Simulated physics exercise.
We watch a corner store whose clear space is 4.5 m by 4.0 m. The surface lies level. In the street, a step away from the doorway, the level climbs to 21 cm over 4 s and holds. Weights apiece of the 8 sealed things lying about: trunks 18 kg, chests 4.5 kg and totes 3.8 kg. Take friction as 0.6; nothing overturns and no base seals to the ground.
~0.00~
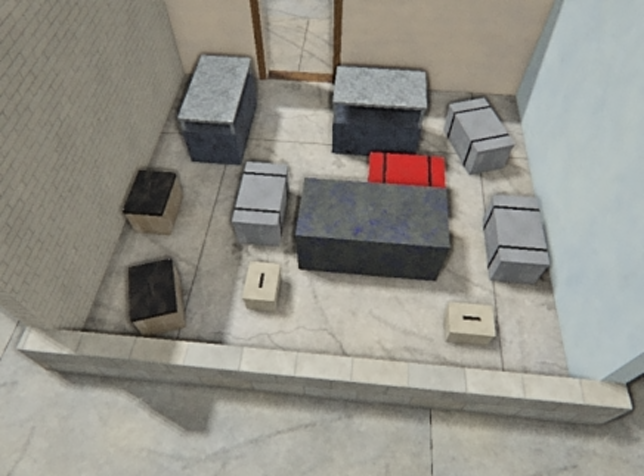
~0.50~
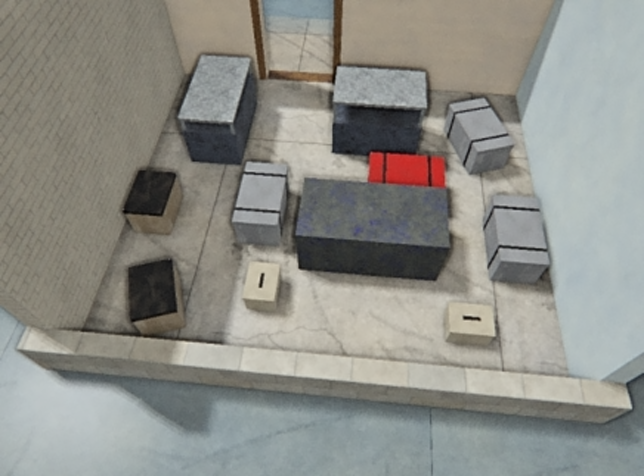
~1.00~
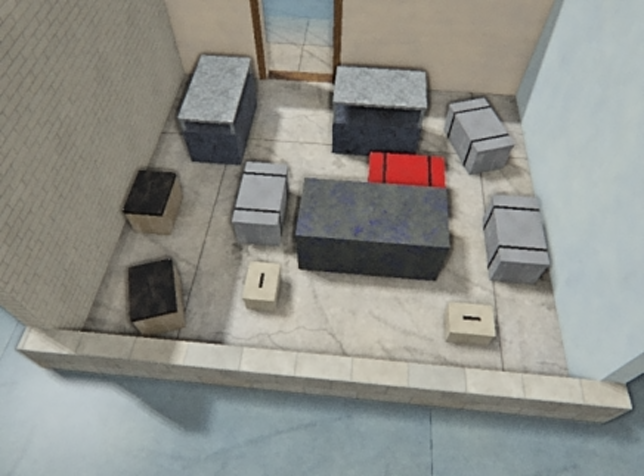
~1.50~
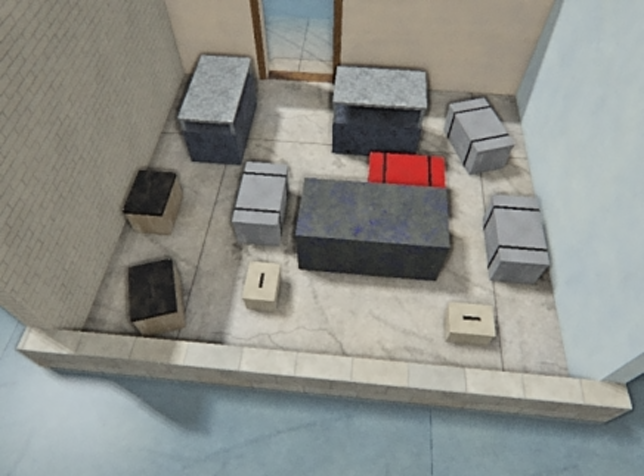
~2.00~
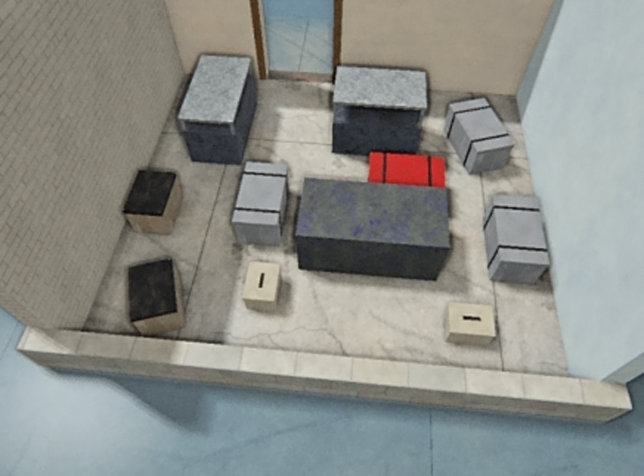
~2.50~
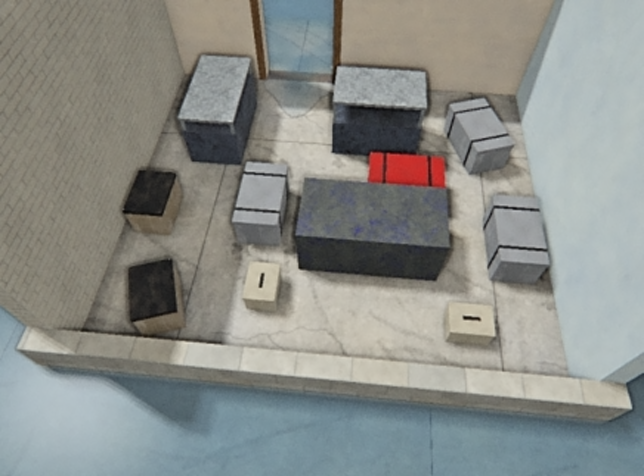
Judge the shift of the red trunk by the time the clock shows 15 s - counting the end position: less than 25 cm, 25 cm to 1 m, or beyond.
Red trunk moves a short way.
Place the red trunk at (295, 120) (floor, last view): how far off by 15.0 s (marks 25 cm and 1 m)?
It gets carried off.
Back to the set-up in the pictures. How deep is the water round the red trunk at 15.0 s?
Roughly 8 cm.
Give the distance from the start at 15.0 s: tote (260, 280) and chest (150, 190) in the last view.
In turn: 150 cm, 100 cm.
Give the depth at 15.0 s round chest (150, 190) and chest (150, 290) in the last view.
About 10 and 10 cm.
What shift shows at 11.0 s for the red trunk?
About 10 cm.
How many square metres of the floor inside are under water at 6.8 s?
Roughly 12 m2.
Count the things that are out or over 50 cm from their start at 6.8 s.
By then 2.
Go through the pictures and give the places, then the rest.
The red trunk at (407, 170), on the bottom; water covers 0.0 m2; 0 of 8 have shifted, in the first picture.
The red trunk at (407, 170), on the bottom; water covers 0.0 m2; 0 of 8 have shifted, in the second picture.
The red trunk at (407, 170), on the bottom; 0.0 m2 under water; 0 of 8 have shifted, in the third picture.
The red trunk at (407, 170) rests on the ground; 0.0 m2 under water; 0 of 8 have shifted, in the fourth picture.
The red trunk at (407, 170), on the bottom; 0.0 m2 under water; 0 of 8 have shifted, in the fifth picture.
The red trunk at (407, 170) rests on the ground; water covers 0.4 m2; 0 of 8 have shifted, in the sixth picture.
After 3.5 s the red trunk is near (407, 170), 0.0 m from its start, aground; 0 afloat.
After 6.8 s the red trunk is near (410, 165), 0.1 m from its start, aground; 2 afloat.
After 11.0 s the red trunk is near (410, 162), 0.1 m from its start, aground; 7 afloat.
After 15.0 s the red trunk is near (355, 159), 0.6 m from its start, afloat; 8 afloat.
